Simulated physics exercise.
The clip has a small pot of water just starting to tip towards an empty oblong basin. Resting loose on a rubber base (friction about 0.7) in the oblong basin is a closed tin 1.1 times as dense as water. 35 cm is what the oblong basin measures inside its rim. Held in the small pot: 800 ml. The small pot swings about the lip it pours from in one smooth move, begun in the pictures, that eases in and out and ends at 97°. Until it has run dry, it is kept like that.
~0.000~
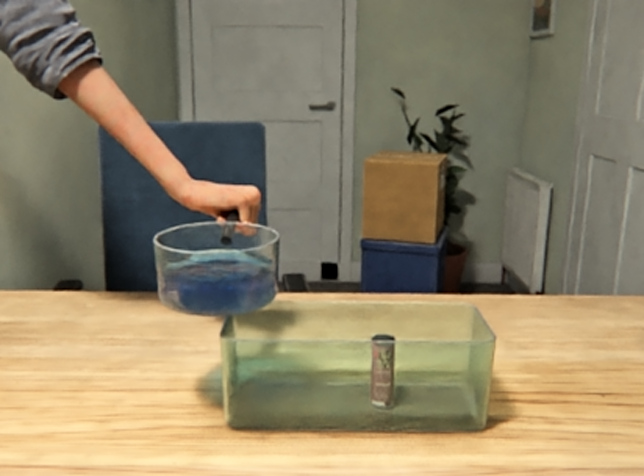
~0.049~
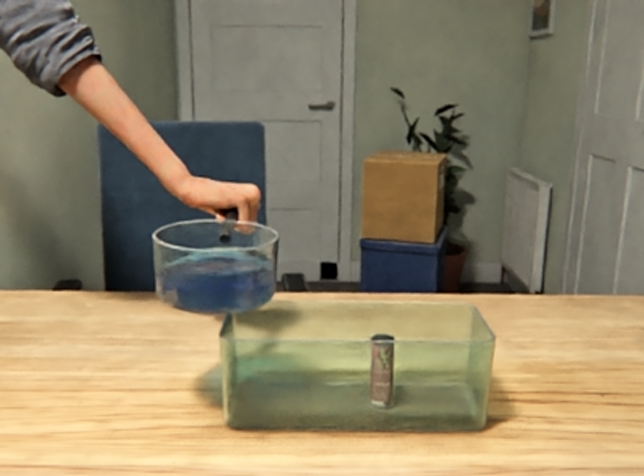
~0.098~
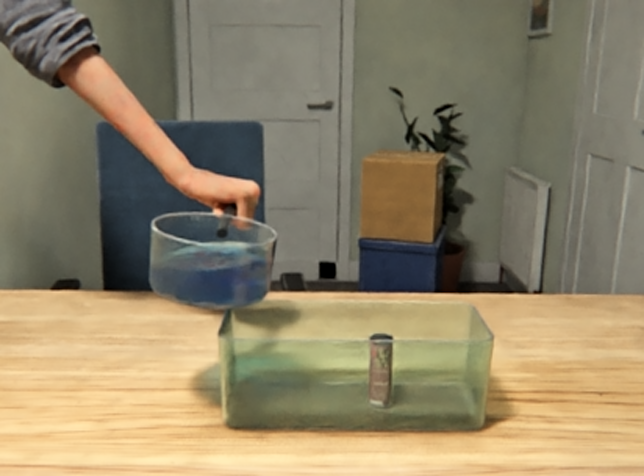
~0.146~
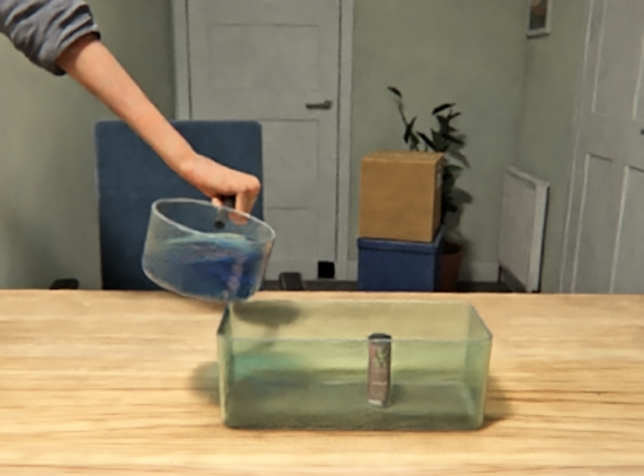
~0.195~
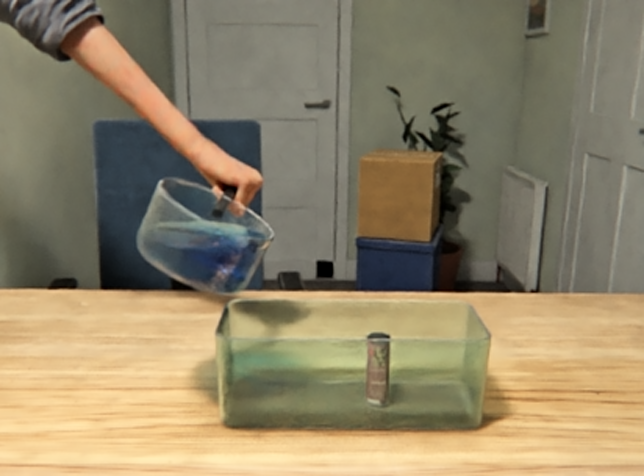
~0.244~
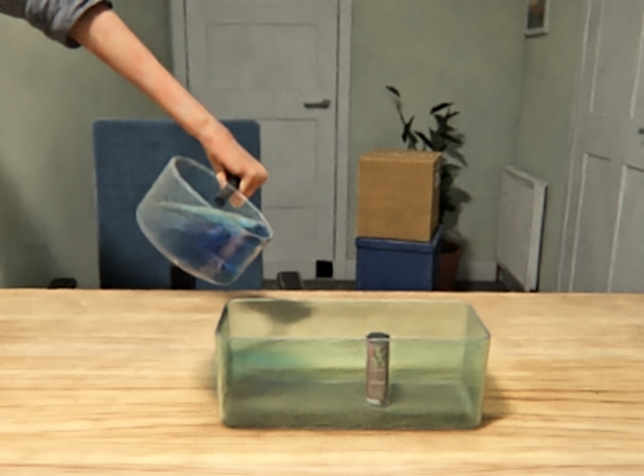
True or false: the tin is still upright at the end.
False.
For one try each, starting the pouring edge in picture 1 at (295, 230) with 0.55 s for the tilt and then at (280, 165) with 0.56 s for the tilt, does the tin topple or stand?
Try 1: Still standing; try 2: Still standing.
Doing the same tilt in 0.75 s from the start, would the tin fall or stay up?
After the tilt, the tin has tipped over.
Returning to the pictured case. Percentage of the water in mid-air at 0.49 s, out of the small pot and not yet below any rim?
Estimate: Some 46 % of the total.
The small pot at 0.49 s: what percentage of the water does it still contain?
I reckon about 52 in a hundred is still held.
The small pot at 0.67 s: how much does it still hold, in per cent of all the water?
What remains is about 10 percent of it all.
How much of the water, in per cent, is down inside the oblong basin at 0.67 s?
Near 68 in a hundred.
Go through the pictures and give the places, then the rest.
Tilt 0°; pouring edge (278, 238); surface from (162, 264) to (276, 264); the oblong basin's rim runs from (226, 320) to (485, 322); the tin's top is at (384, 342), in the first frame.
Tilt 2°; pouring edge (277, 238); surface from (160, 262) to (275, 261), in the second frame.
Tilt 7°; pouring edge (276, 238); surface from (156, 257) to (271, 254), in the third frame.
Tilt 15°; pouring edge (274, 238); surface from (149, 246) to (269, 246), in the fourth frame.
Tilt 26°; pouring edge (272, 237); surface from (143, 228) to (268, 239), in the fifth frame.
Tilt 39°; pouring edge (271, 237); surface from (144, 205) to (269, 230), in the sixth frame.
Then, 0.49 s in, the tilt is 93° and 52 per cent is still to pour; the tin stands where it began.
Then, 0.67 s in, the tilt is 97° and 10 per cent is still to pour; the tin leans 11°.
Then, 0.86 s in, the tilt is 97° and 3 per cent is still to pour; the tin lies on its side.
Then, 1.06 s in, the tilt is 97° and 1 per cent is still to pour; the tin lies on its side.
Finally, the tin lies on its side.
